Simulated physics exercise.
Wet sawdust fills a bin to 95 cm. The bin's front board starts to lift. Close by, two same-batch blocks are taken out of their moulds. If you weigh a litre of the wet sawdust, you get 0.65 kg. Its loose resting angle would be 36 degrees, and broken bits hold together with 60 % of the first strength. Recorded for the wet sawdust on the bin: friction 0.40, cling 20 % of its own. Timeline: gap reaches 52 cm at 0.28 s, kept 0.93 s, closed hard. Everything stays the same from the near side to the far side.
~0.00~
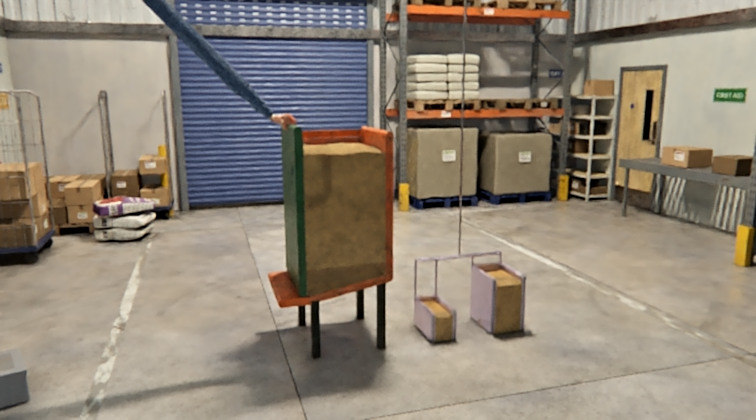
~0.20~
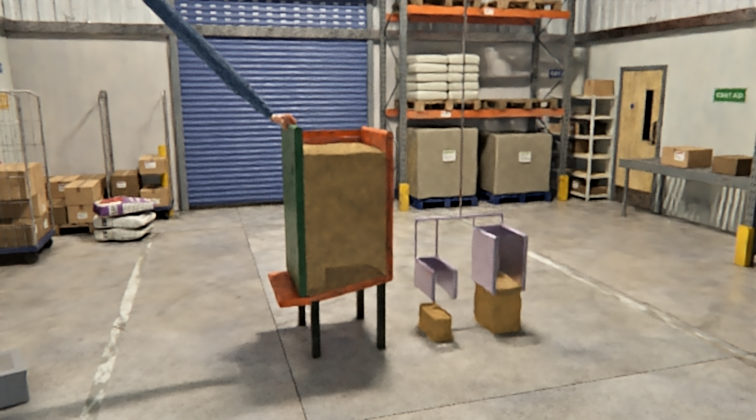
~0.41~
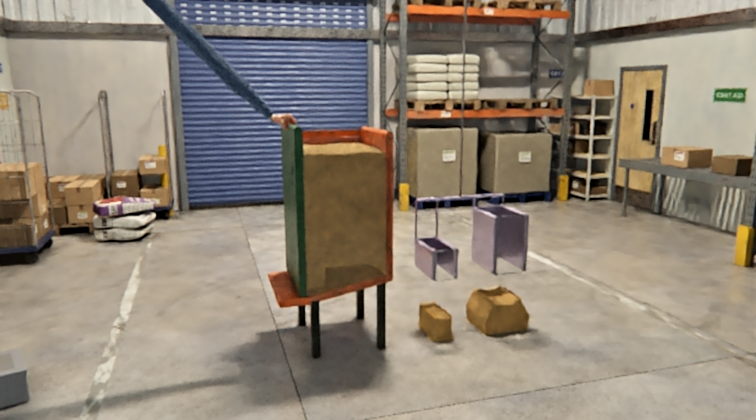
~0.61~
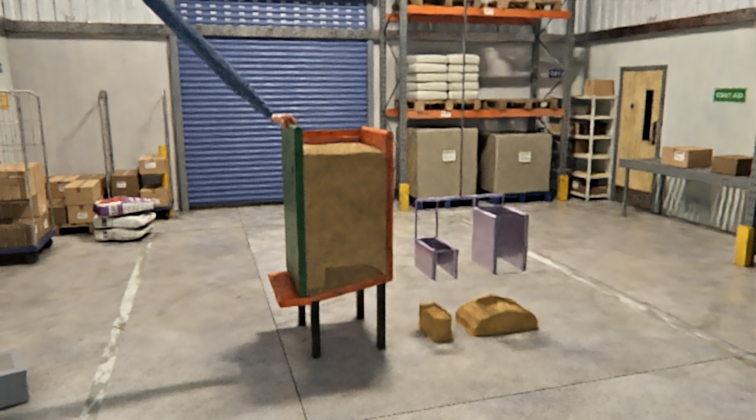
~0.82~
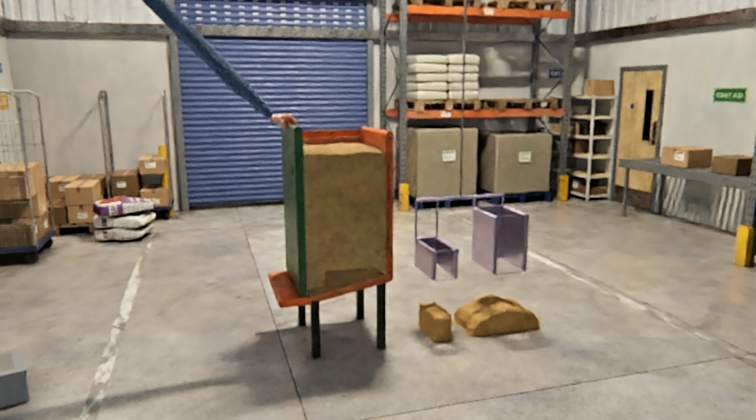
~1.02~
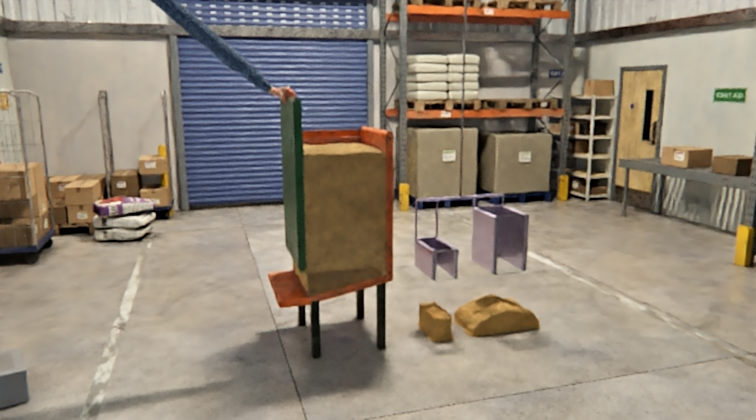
To begin with, a packed brown block fills a red and green bin on legs, while two pale purple moulds lift off two smaller blocks on the floor. The smaller left block keeps its shape as the taller right one slumps into a low mound, and then the bin's green board slides up slightly.
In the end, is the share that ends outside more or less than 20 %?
The result is higher than 20 %.
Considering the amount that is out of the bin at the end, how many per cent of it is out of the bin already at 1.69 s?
Reading: Approx. 40 per cent.
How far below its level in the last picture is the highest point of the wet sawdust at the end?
32 cm.
After 1.33 s, the hatch is 52 cm open and 1 % is out.
After 1.69 s, the hatch is 52 cm open and 15 % is out.
After 2.06 s, the hatch is 52 cm open and 29 % is out.
After 2.42 s, the hatch is 13 cm open and 39 % is out.
After 3.07 s, the hatch is shut and 40 % is out.
